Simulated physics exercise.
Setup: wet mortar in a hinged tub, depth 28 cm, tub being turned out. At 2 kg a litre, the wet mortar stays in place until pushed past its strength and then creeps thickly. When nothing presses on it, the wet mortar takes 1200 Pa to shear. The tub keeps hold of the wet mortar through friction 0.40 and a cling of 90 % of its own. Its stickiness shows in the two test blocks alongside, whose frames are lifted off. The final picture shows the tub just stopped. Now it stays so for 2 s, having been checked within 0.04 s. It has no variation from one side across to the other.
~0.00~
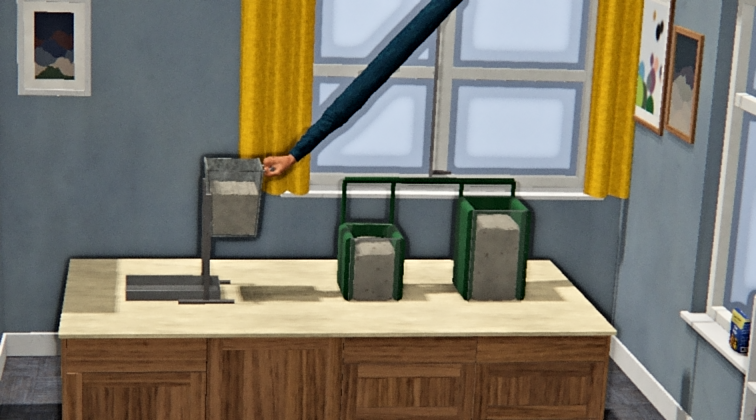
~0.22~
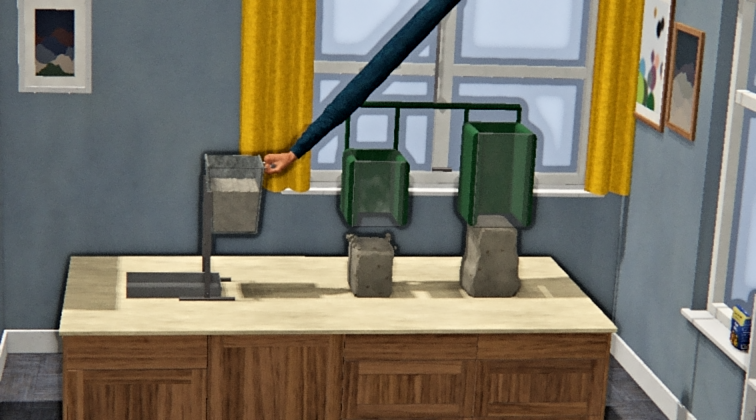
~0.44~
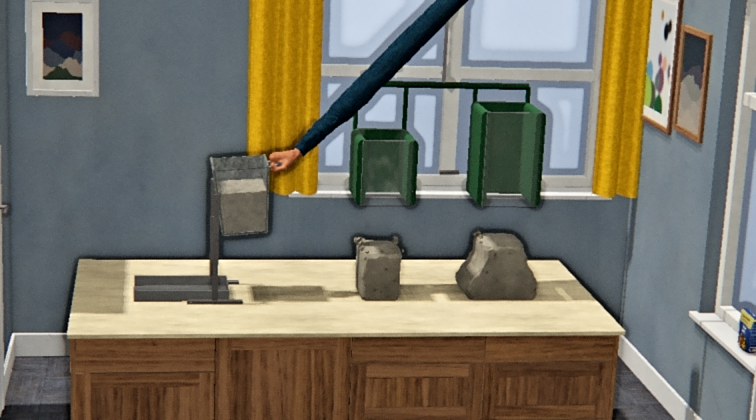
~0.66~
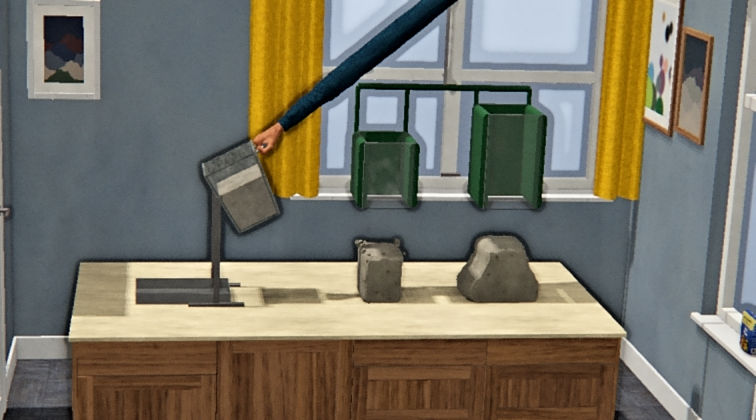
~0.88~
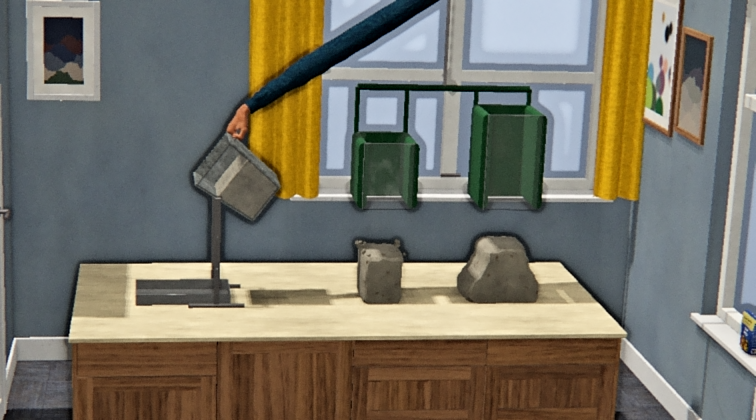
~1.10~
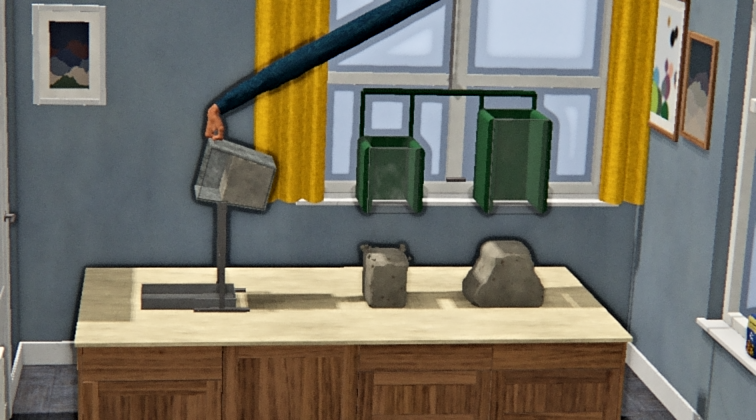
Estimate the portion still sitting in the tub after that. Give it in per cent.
The portion still in the tub is near 100 %.
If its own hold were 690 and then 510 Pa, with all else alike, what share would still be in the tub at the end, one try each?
100 in a hundred, followed by 100 in a hundred.
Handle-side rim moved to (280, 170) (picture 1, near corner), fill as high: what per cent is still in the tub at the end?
100 %.
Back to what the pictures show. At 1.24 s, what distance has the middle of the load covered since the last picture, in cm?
Roughly 0 cm.
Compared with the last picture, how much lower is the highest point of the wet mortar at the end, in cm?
Roughly 0 cm.
After 1.24 s, the tub is at 76 degrees and holds 100 %.
After 1.41 s, the tub is at 76 degrees and holds 100 %.
After 1.58 s, the tub is at 76 degrees and holds 100 %.
After 1.75 s, the tub is at 76 degrees and holds 100 %.
After 3.10 s, the tub is at 76 degrees and holds 100 %.
